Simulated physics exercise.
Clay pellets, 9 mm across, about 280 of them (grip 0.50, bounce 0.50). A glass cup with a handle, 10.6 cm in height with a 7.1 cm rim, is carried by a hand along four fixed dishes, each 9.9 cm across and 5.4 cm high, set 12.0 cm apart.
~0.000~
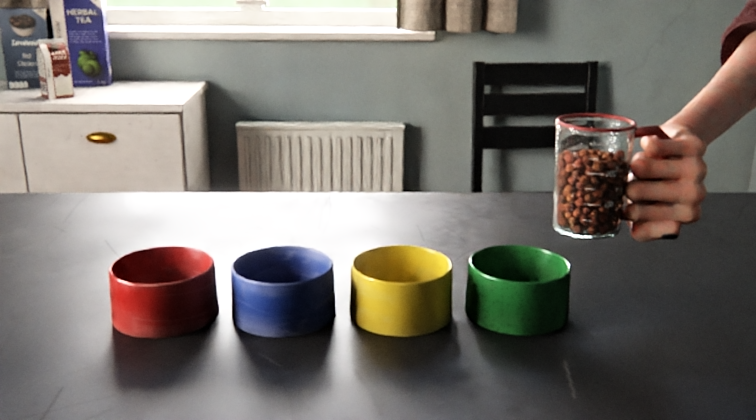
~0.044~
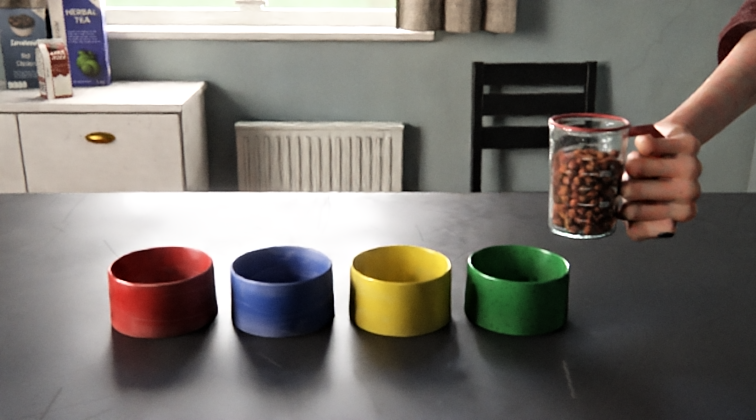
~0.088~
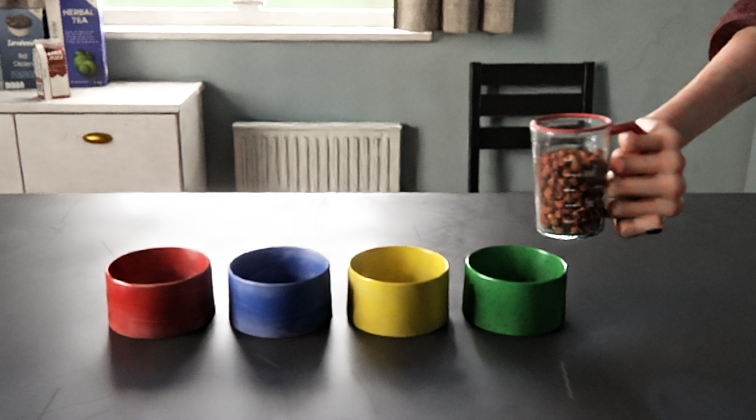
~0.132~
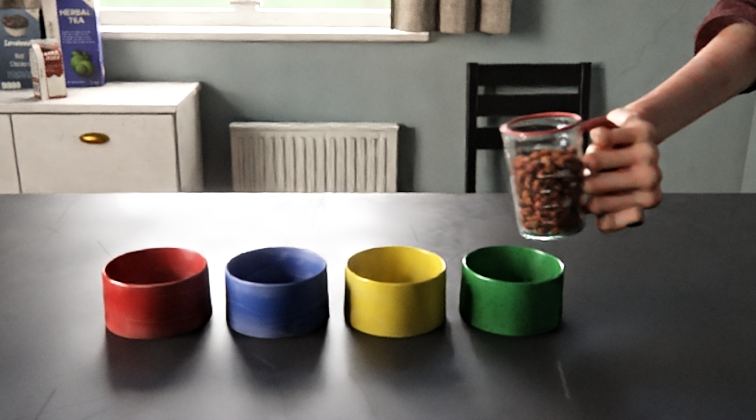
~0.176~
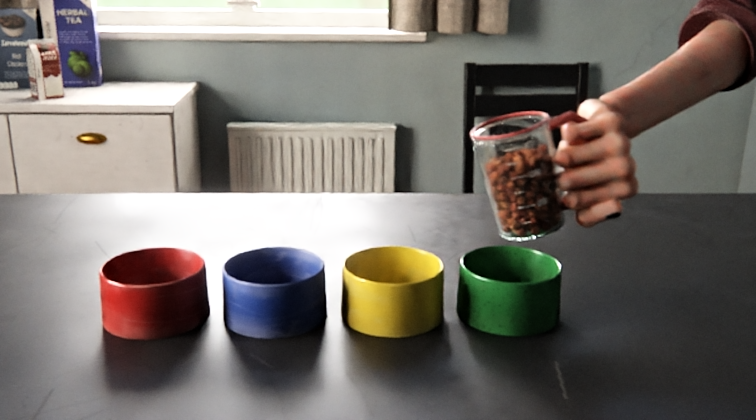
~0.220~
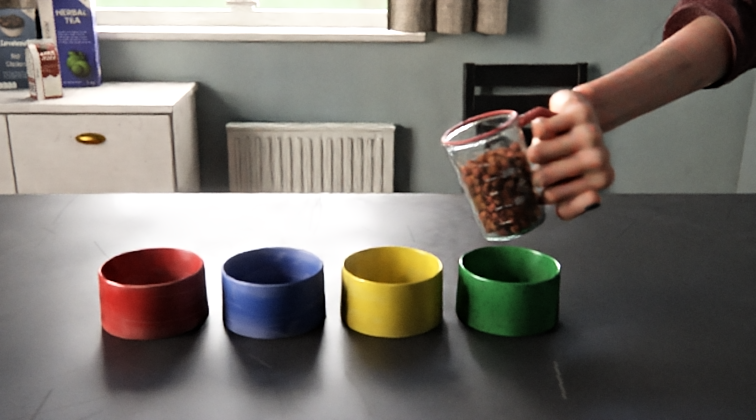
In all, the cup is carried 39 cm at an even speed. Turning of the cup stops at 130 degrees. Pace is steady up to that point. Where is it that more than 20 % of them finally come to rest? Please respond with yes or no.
Red yes, blue no, green no, yellow no, counter yes.
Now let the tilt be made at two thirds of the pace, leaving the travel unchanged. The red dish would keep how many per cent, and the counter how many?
In that case the red dish gets 100 and the counter gets 0.
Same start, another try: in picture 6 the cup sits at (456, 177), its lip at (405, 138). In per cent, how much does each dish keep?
In the end red holds 90, blue holds 0, green holds 0, yellow holds 0.
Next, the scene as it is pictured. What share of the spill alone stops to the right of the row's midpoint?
Roughly 0 %.
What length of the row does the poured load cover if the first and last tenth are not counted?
I'd put it near 18 cm.
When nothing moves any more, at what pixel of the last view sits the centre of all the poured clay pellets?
(134, 303) or so.
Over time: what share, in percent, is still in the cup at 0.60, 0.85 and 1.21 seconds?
Around 100 per cent at the first moment, 85 at the second and 0 at the third.
Then, at 0.60 s, tilt 75 degrees; cup holds 100 %.
After 0.85 s, tilt 109 degrees; cup holds 85 %, red 5 %.
After 1.21 s, tilt 130 degrees; cup holds 0 %, red 70 %.
At rest (1.7 s), red 70 %, blue 0 %, green 0 %, yellow 0 %, counter 30 %.
